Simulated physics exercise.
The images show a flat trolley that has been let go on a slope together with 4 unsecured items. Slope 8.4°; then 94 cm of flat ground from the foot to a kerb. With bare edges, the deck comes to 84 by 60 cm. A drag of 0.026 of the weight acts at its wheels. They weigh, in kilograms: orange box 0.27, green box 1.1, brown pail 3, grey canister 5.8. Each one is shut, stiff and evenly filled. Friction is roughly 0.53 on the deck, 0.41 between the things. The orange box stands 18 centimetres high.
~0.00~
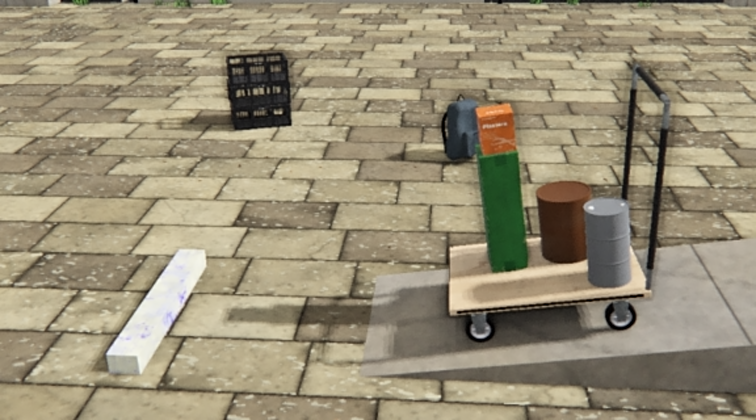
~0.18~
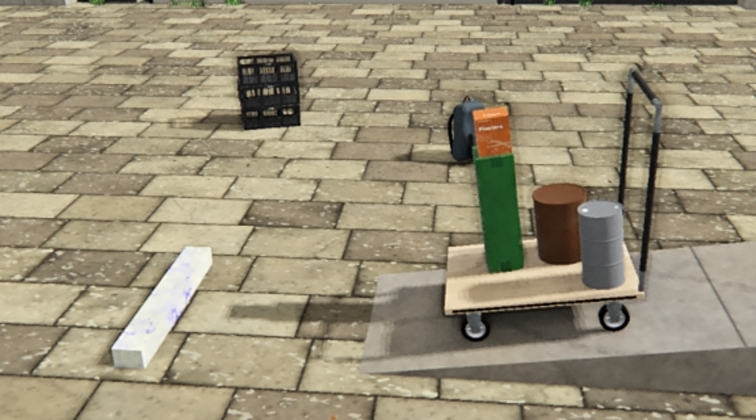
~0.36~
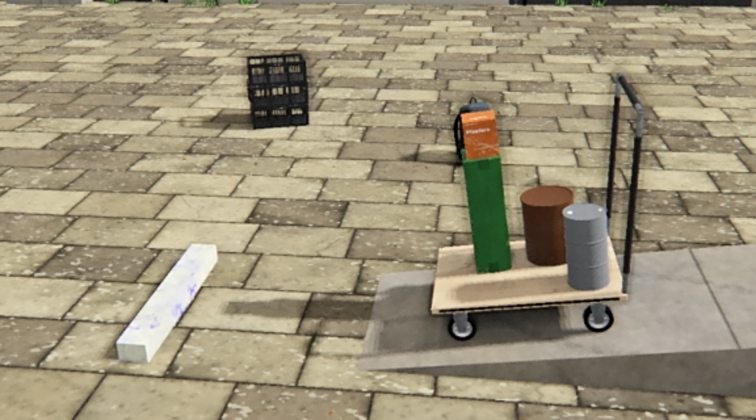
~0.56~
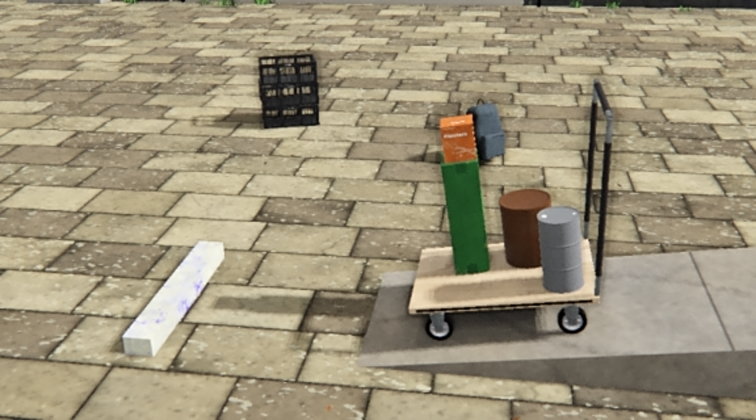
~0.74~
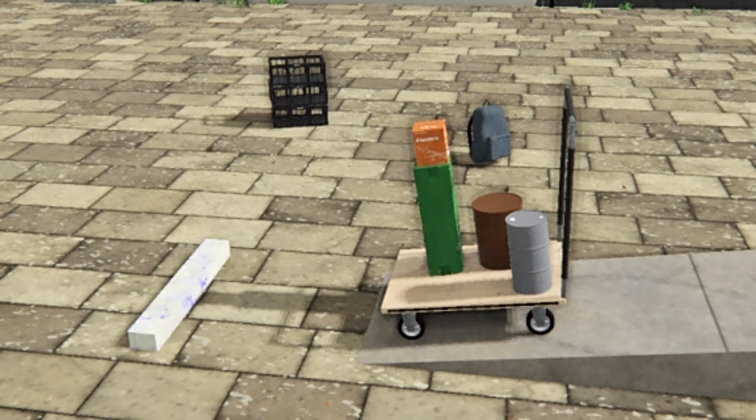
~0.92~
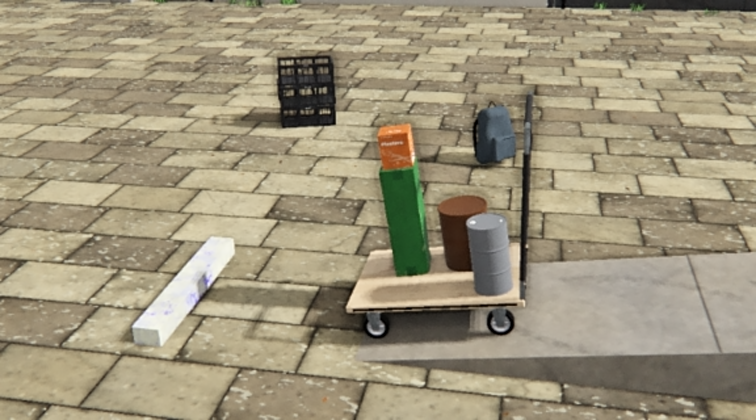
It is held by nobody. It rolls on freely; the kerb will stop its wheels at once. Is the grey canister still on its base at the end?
Yes. Never goes down.
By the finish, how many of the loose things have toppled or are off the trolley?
That makes 2.
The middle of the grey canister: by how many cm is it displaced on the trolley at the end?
Displacement: Approx. 10 cm.
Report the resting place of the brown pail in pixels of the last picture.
In the last picture it sits around (269, 231).
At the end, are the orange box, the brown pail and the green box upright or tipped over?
Here's how it ends: The orange box comes down, the brown pail never goes down, and the green box comes down.
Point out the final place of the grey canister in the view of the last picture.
Around (281, 255).
Around 1.82 s, trolley at the kerb; grey canister shifted 11 cm near (281, 254); orange box tipped 14° against what carries it; green box tipped 13° against what carries it.
Around 2.12 s, trolley at the kerb; orange box and green box now off the trolley; grey canister shifted 10 cm near (282, 255); brown pail shifted 12 cm.
Finally (2.8 s), off the trolley and tipped over, orange box and green box; not toppled but over 10 cm from the start, brown pail and grey canister. Final places as that camera would see them, grey canister near (281, 255).
